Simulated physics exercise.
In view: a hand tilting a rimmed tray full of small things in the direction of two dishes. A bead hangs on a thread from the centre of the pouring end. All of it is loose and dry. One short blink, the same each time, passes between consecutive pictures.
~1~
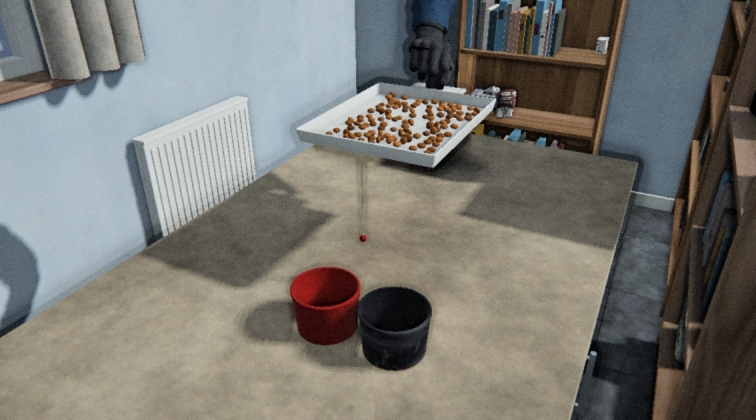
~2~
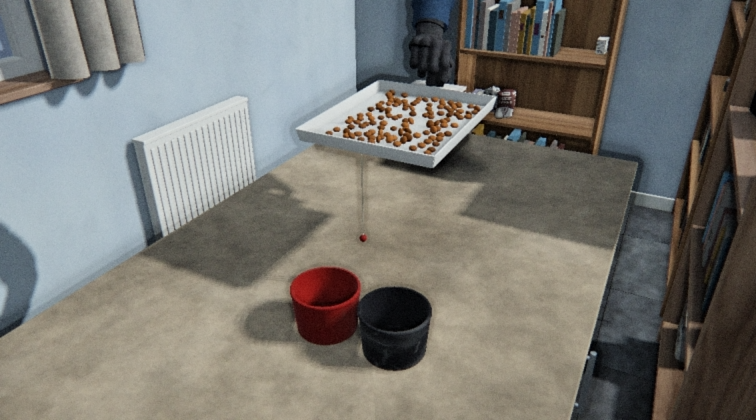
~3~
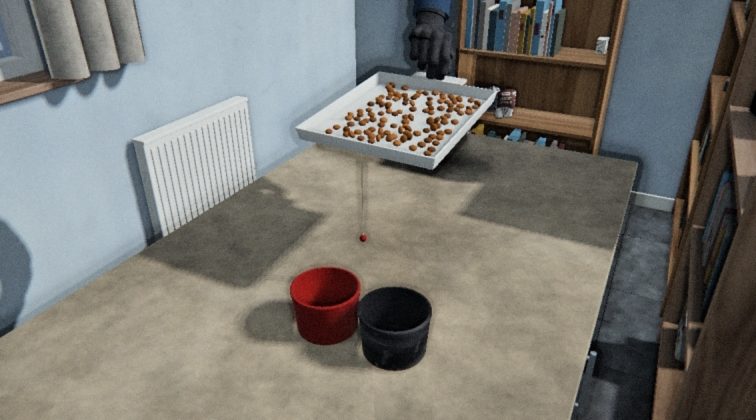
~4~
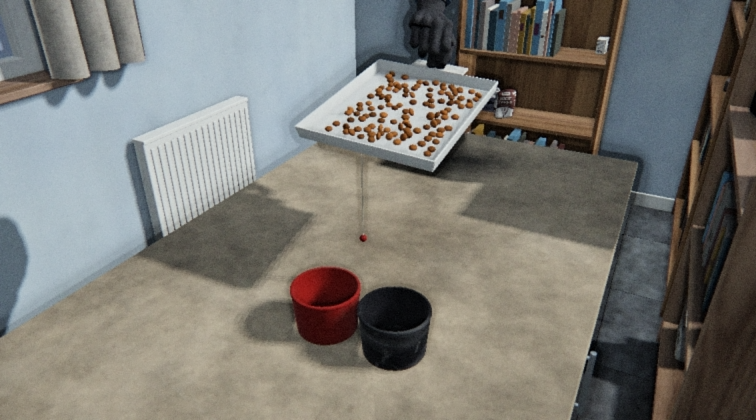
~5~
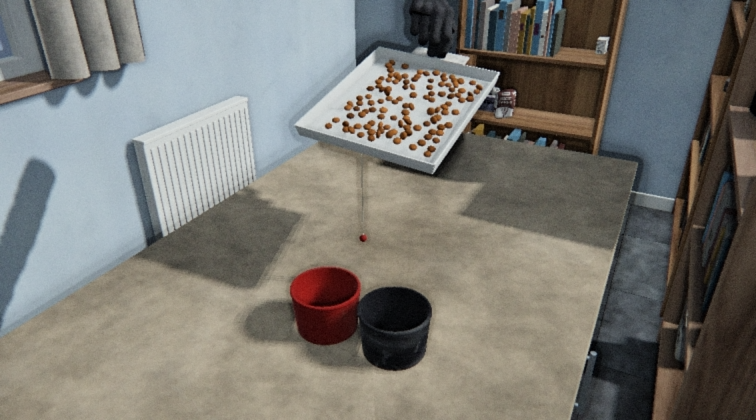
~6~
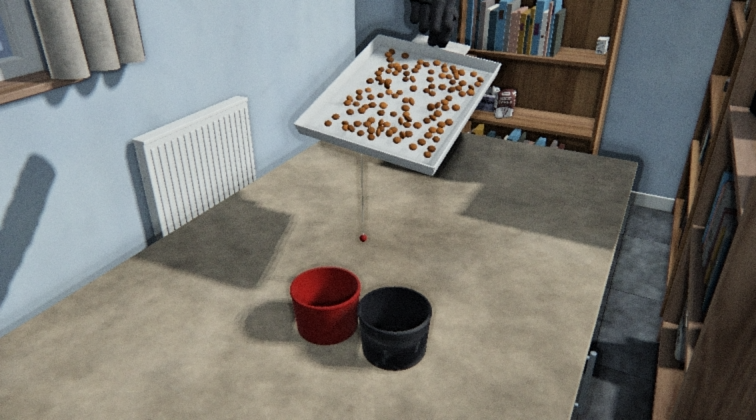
The video shows a dark-gloved hand gradually raising the far side of a white rimmed tray of small brown pieces, steepening its tilt above a table with a red dish and a black dish, while a red bead hangs still.
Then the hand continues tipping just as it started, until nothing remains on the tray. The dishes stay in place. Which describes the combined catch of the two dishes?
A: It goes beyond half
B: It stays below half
(B) It stays below half.
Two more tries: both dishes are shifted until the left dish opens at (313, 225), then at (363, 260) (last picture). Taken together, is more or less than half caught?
A minority, then a majority.
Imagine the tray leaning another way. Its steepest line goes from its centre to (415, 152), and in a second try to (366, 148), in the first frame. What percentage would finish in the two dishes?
Around 0 per cent first, around 10 per cent next.
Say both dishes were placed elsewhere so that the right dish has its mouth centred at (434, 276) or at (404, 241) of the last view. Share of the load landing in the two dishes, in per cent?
About 80 per cent first, then about 0 per cent.
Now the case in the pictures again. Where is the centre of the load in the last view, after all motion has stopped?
(418, 311).
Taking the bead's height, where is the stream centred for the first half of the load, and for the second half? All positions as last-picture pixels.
For the early half I get (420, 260), and for the late half (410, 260).
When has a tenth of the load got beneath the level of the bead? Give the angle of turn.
About 80° of tilt.
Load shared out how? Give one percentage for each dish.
Left dish: 0 per cent; right dish: 0 per cent.
Shortly afterwards, tray tipped steeply; all but a few on the tray; only a few in the air.
Next, tray tipped past a quarter turn; near a quarter on the tray; only a few in the right dish; near half outside both; near a quarter in the air.
Some moments later, tray tipped past a quarter turn; only a few in the right dish; only a few in the left dish; all but a few outside both.
In the end, tray tipped past a quarter turn; only a few in the right dish; only a few in the left dish; all but a few outside both.
